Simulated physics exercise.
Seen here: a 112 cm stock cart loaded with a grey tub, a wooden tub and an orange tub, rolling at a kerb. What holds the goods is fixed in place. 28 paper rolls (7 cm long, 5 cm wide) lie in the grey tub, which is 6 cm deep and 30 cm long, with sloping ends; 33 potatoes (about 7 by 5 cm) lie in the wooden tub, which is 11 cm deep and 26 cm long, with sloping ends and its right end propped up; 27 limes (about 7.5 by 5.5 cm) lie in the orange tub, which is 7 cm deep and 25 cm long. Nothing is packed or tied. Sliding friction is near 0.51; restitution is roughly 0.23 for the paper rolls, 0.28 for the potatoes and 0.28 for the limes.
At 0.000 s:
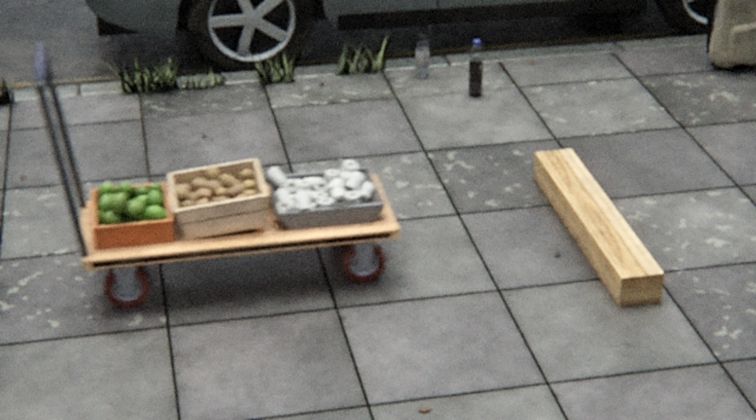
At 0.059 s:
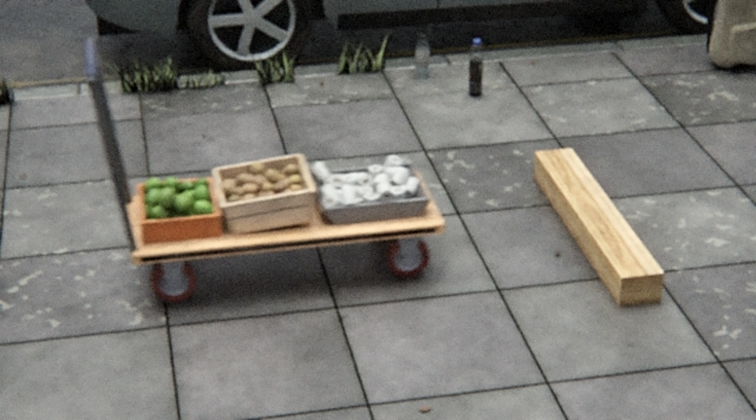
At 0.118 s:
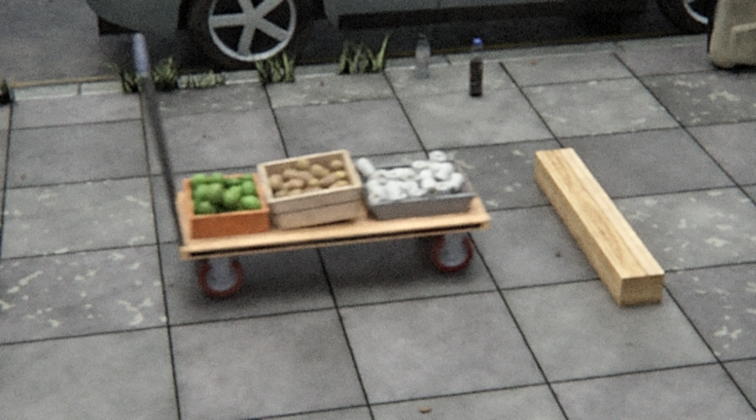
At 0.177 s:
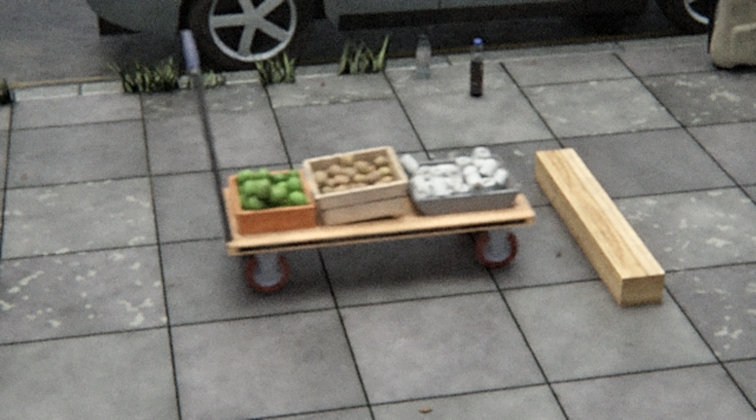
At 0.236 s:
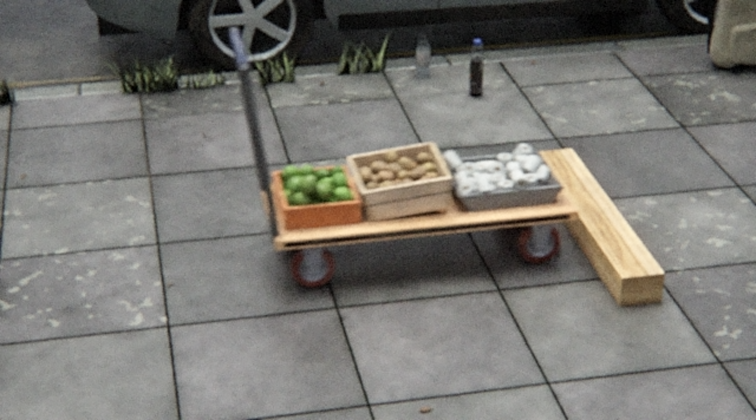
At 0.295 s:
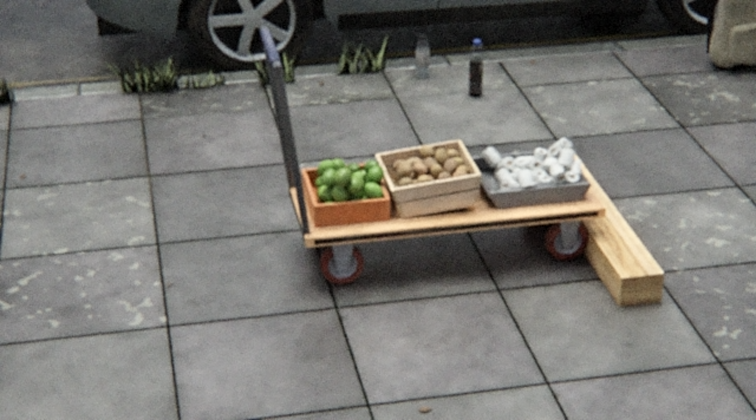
Kerbside pavement, with a flat cart carrying limes, potatoes and white rolls in three tubs rolling right up against a wooden beam.
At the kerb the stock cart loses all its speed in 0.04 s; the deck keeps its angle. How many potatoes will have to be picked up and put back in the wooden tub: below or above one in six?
It sheds under a sixth of them.
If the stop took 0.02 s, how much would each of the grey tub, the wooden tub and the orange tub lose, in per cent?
Then grey tub 50, wooden tub 10, orange tub 20 per cent.
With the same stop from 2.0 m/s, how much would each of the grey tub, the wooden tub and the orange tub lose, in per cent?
In that case grey tub 30, wooden tub 0, orange tub 0 per cent.
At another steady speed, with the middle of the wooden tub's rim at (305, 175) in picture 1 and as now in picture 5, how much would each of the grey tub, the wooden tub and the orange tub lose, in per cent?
In that case grey tub 10, wooden tub 0, orange tub 0 per cent.
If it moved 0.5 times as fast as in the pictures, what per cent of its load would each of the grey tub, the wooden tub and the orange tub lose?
In that case grey tub 10, wooden tub 0, orange tub 0 per cent.
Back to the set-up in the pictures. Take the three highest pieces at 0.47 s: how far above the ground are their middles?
About 50 cm.
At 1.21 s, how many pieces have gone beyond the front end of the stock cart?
About 10.
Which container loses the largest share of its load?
The grey tub.
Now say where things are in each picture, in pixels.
In the first picture (places track the rim corner closest to us here), wooden tub (177, 210); grey tub (279, 213); 78 cm to go; all still inside.
Wooden tub (225, 205); grey tub (325, 208); 61 cm to go, in the second picture.
Wooden tub (272, 201); grey tub (372, 204); 44 cm to go, in the third picture.
Wooden tub (320, 196); grey tub (417, 200); 28 cm to go, in the fourth picture.
Wooden tub (365, 192); grey tub (462, 195); 11 cm to go, in the fifth picture.
Wooden tub (395, 189); grey tub (491, 192); stopped; all still inside, in the sixth picture.
After 0.35 s, the grey tub is down by 3 of 28, the wooden tub has all 33 and the orange tub has all 27.
After 0.47 s, the grey tub is down by 9 of 28, the wooden tub has all 33 and the orange tub is down by 3 of 27.
After 0.70 s, the grey tub is down by 10 of 28, the wooden tub has all 33 and the orange tub is down by 4 of 27.
When it is over (at 1.21 s), the grey tub is down by 10 of 28, the wooden tub has all 33 and the orange tub is down by 4 of 27. Asked share, 0 of 33, 0 per cent.
